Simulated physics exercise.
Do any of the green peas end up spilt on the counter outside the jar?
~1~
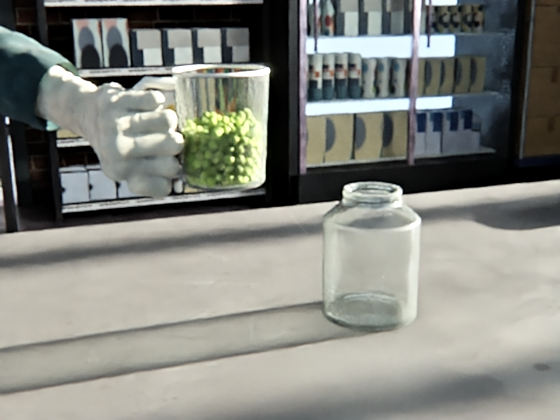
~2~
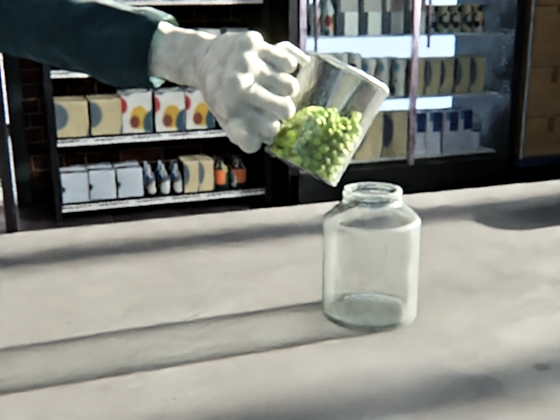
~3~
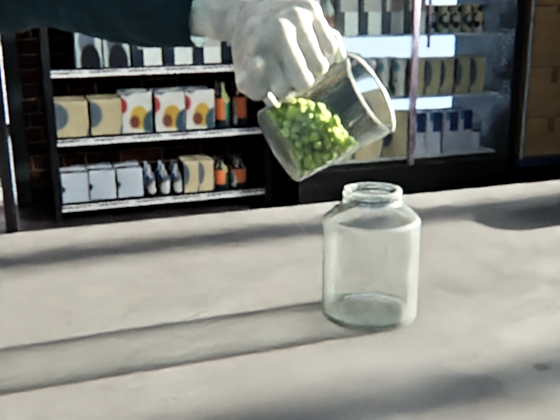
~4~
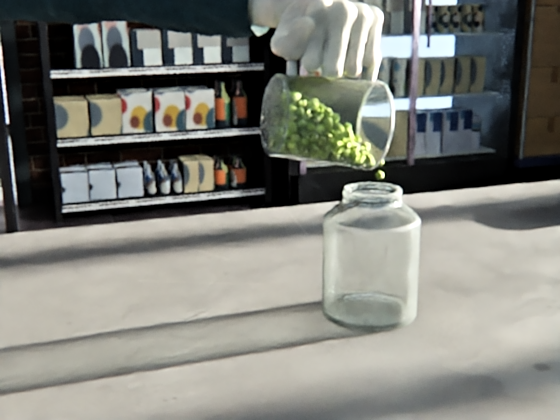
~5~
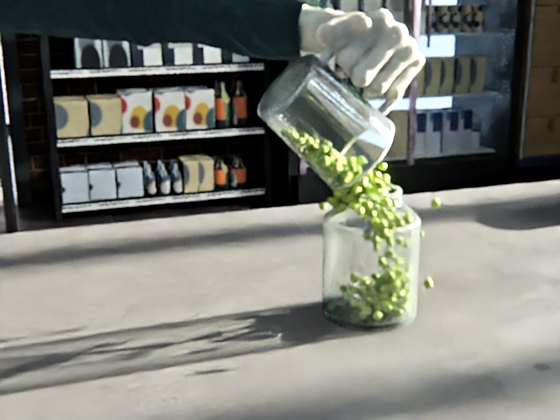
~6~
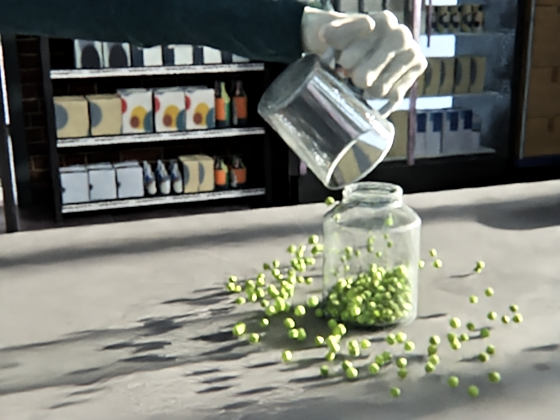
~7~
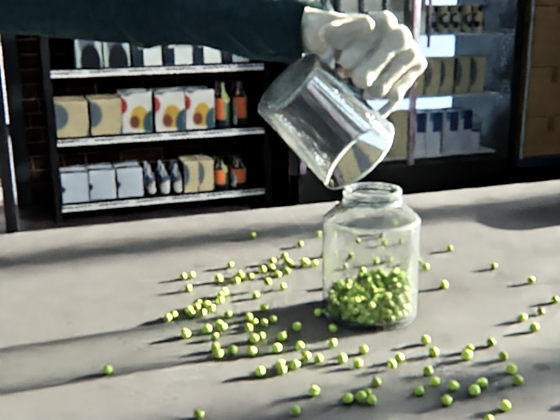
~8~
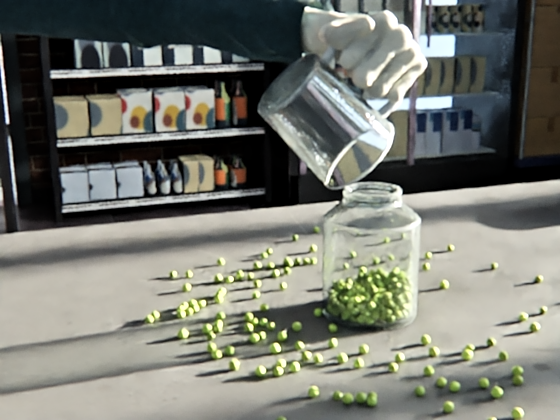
Yes, a fair share of the peas ends up scattered on the counter around the jar. The larger part settles inside the jar, and the cup looks empty.
White-gloved hand tipping a clear cup of green peas over a glass jar, most landing inside and many scattering across the counter.
